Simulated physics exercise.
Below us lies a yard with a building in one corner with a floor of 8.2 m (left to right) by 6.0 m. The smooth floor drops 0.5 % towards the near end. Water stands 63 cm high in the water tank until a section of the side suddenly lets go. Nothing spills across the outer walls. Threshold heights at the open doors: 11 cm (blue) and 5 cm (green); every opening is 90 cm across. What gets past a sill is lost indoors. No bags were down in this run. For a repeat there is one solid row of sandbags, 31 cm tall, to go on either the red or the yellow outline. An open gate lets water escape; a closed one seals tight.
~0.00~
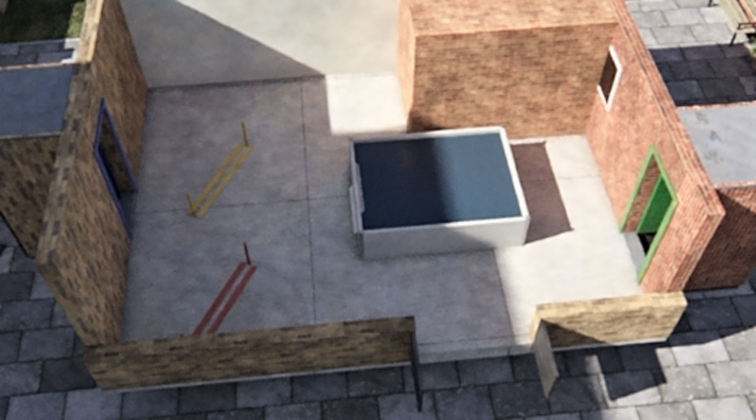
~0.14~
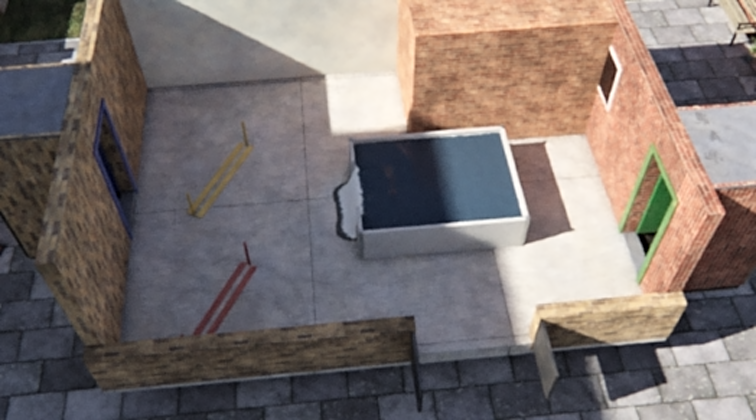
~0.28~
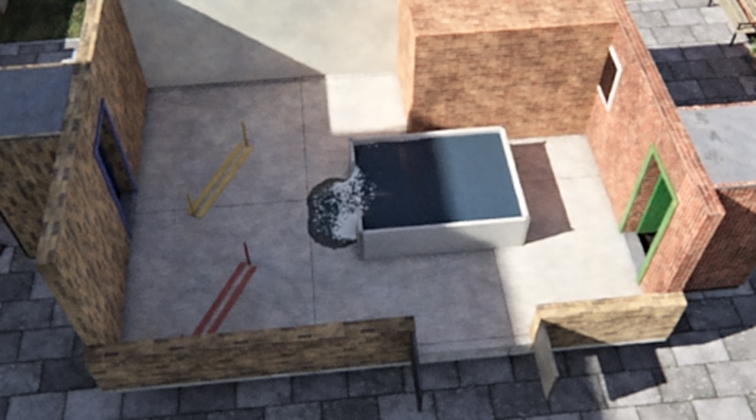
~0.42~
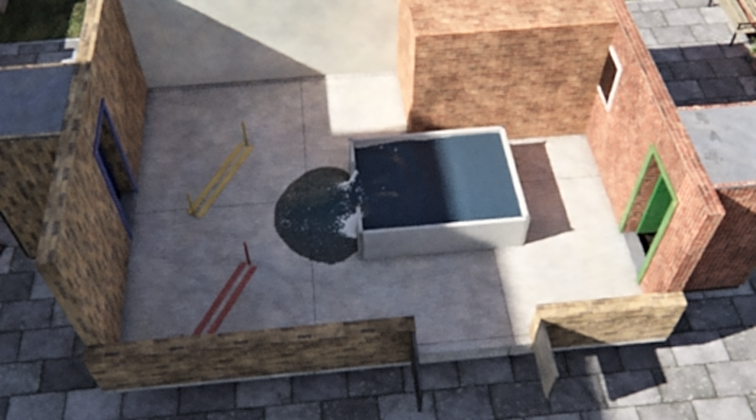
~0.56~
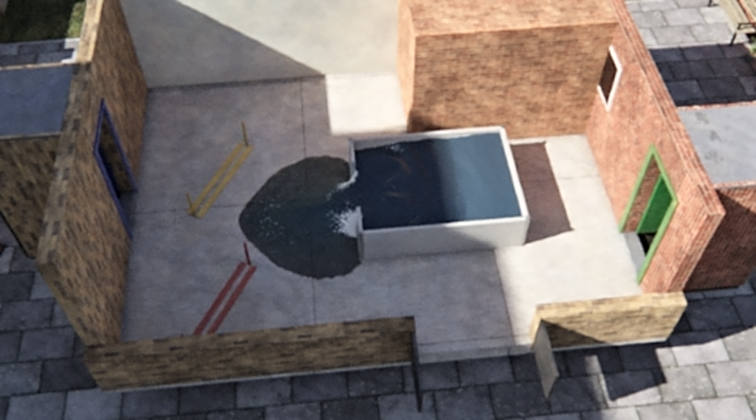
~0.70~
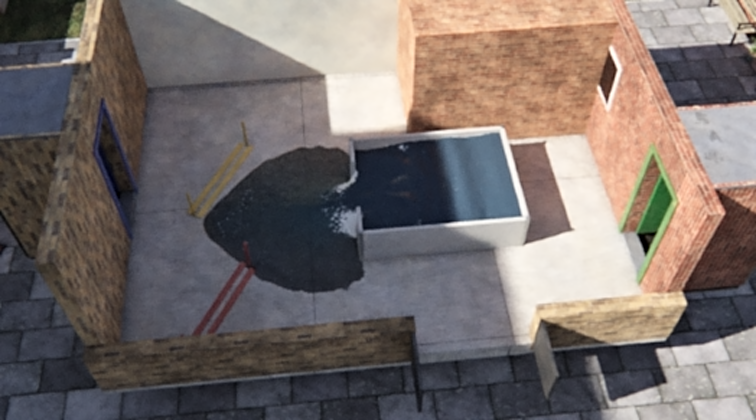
A white-walled tank of dark water stands right of centre in a roofless, brick-walled yard with a pale floor, seen from high above. A yellow outline and a red one lie to the left, with a blue-framed doorway in the left wall and a green-framed one at right. Water bursts from the tank's left end, foaming at the gap, and spreads leftward in a widening dark pool that reaches both outlines, while the camera stays still.
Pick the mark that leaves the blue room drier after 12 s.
Lay them on the yellow one.
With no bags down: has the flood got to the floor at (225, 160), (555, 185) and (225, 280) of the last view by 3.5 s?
In that order: Wet, still dry, flooded.
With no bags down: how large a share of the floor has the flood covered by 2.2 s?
About 45 per cent.
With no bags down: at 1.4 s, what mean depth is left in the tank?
Roughly 48 cm on average.
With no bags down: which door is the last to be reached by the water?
The green one.
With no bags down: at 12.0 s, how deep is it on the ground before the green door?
Some 8.5 cm.
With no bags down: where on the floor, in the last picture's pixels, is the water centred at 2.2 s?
Near (354, 214).
After 1.4 s water covers 30 % of the floor and is deepest (36 cm) near (345, 214) in the run without bags; in at the blue door, 2 L with no bags, 0 L with the row on red, 0 L on yellow.
After 2.2 s water covers 45 % of the floor and is deepest (39 cm) near (118, 367) in the run without bags; in at the blue door, 40 L with no bags, 44 L with the row on red, 1 L on yellow.
After 3.5 s water covers 50 % of the floor and is deepest (26 cm) near (148, 91) in the run without bags; in at the blue door, 109 L with no bags, 122 L with the row on red, 3 L on yellow.
After 7.0 s water covers 80 % of the floor and is deepest (18 cm) near (119, 357) in the run without bags; in at the blue door, 156 L with no bags, 187 L with the row on red, 8 L on yellow.
After 12.0 s water covers 100 % of the floor and is deepest (13 cm) near (129, 267) in the run without bags; in at the blue door, 162 L with no bags, 214 L with the row on red, 9 L on yellow.
